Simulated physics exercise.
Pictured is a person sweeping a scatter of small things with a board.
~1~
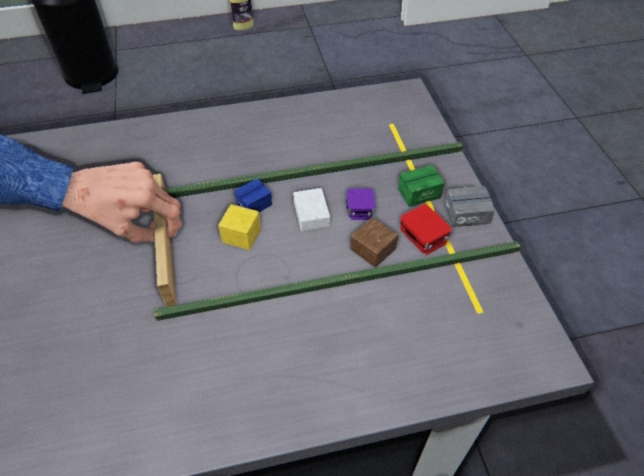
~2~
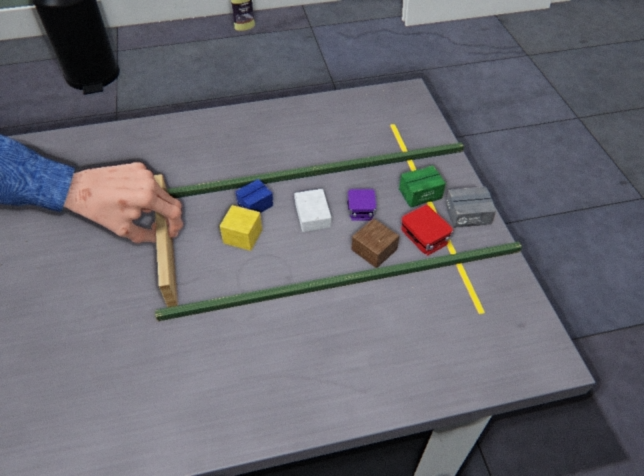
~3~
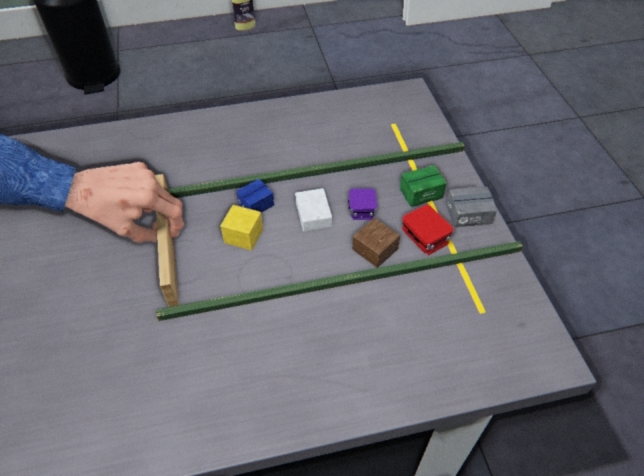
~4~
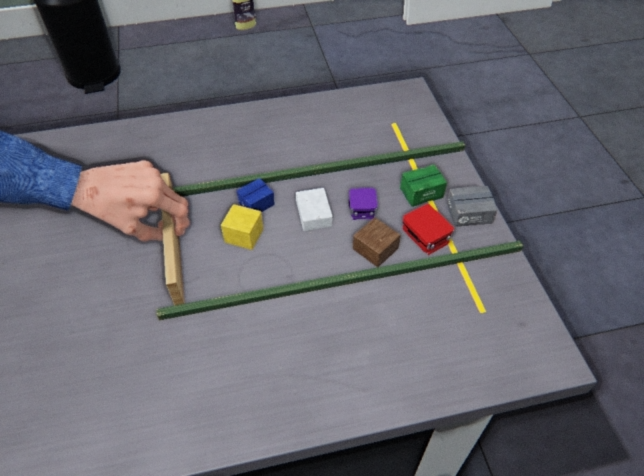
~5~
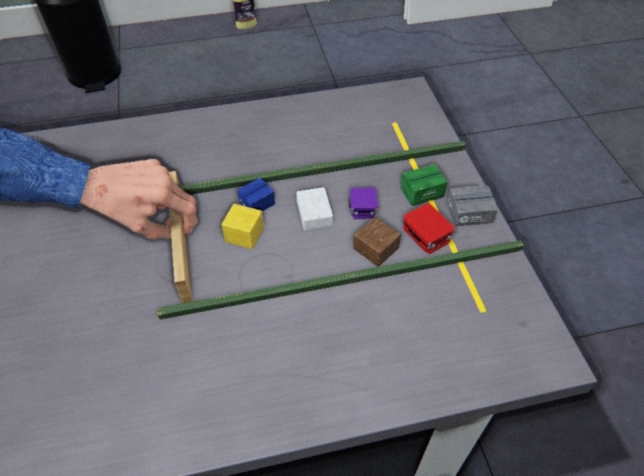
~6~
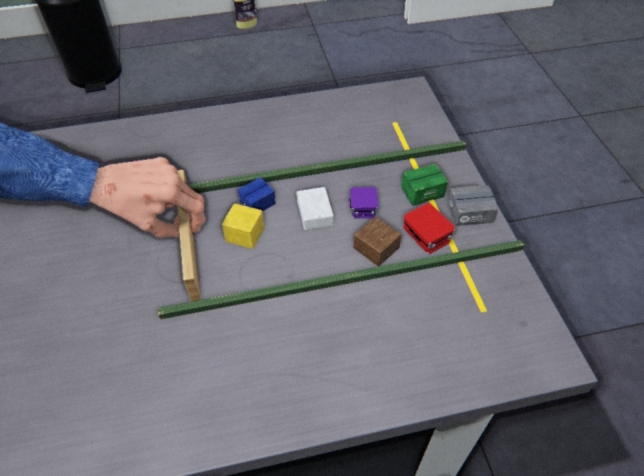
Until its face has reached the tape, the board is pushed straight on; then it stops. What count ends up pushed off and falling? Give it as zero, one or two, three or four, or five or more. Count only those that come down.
I predict three or four come down off the table.
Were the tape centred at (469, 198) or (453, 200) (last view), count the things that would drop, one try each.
Try 1: 5; try 2: 5.
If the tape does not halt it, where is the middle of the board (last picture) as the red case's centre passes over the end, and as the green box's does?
When the red case crosses, the middle is near (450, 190); when the green box crosses, near (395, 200).
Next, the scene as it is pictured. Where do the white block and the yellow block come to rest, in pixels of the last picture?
Reading them off: First (469, 182); then (445, 186).
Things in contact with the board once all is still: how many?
Well, it touches 3.
Soon after, none off yet; grey box at rest near (473, 205); green box at rest near (424, 185); red case at rest near (428, 229).
Then, none off yet; grey box at rest near (473, 205); green box moved about its own width near (456, 180); red case at rest near (428, 229).
At rest, the number that fall off is three or four; fallen, purple case, green box and grey box.
